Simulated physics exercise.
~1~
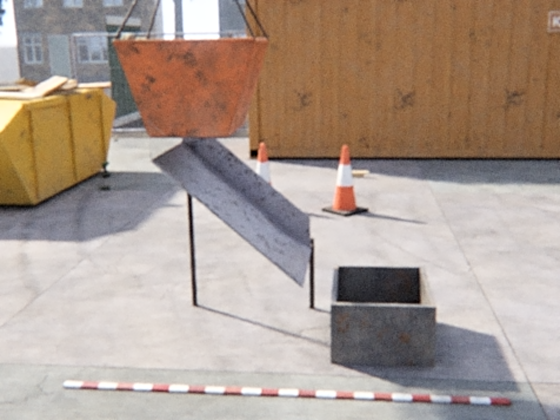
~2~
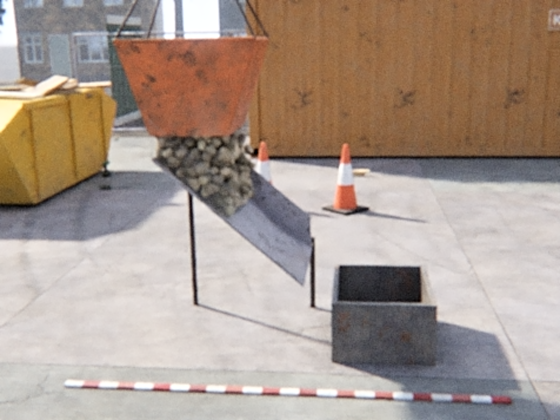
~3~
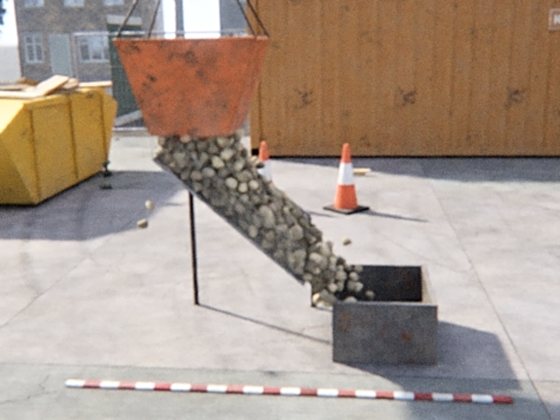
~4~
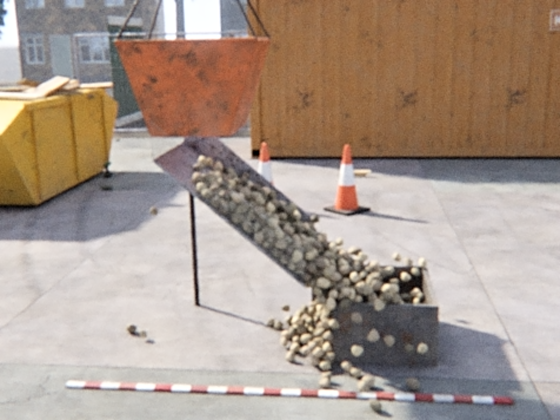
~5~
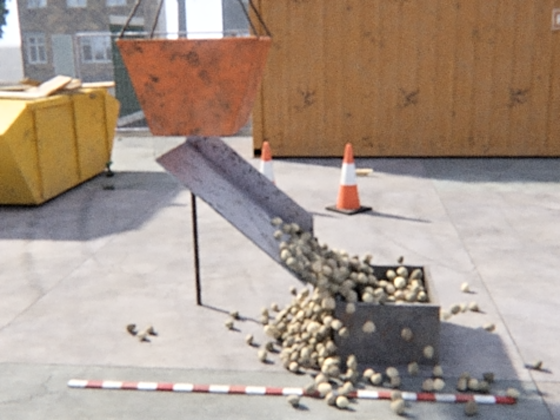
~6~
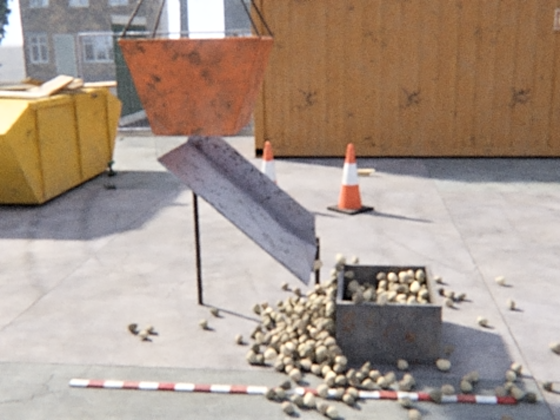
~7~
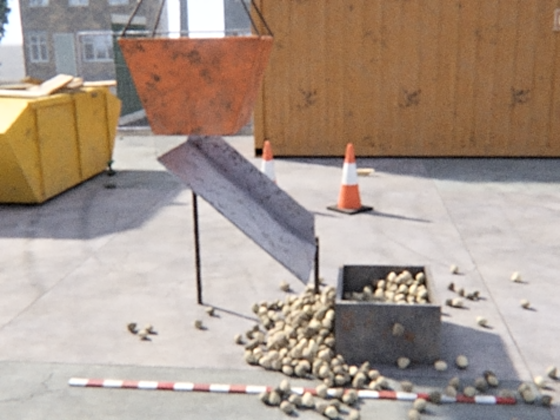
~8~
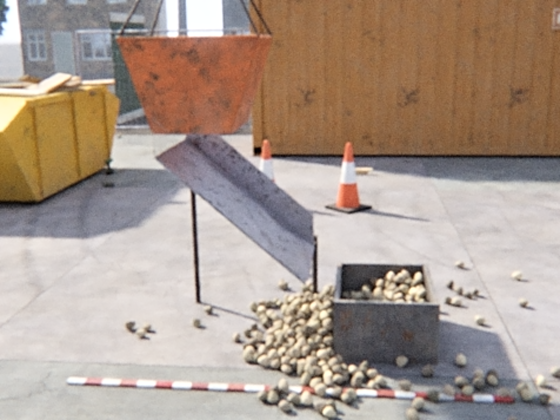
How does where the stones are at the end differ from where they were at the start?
At the start the stones are out of sight up in the hanging orange hopper. At the end they are lower and to the right, lying in the bin and on the ground around it, with a heap on its left.
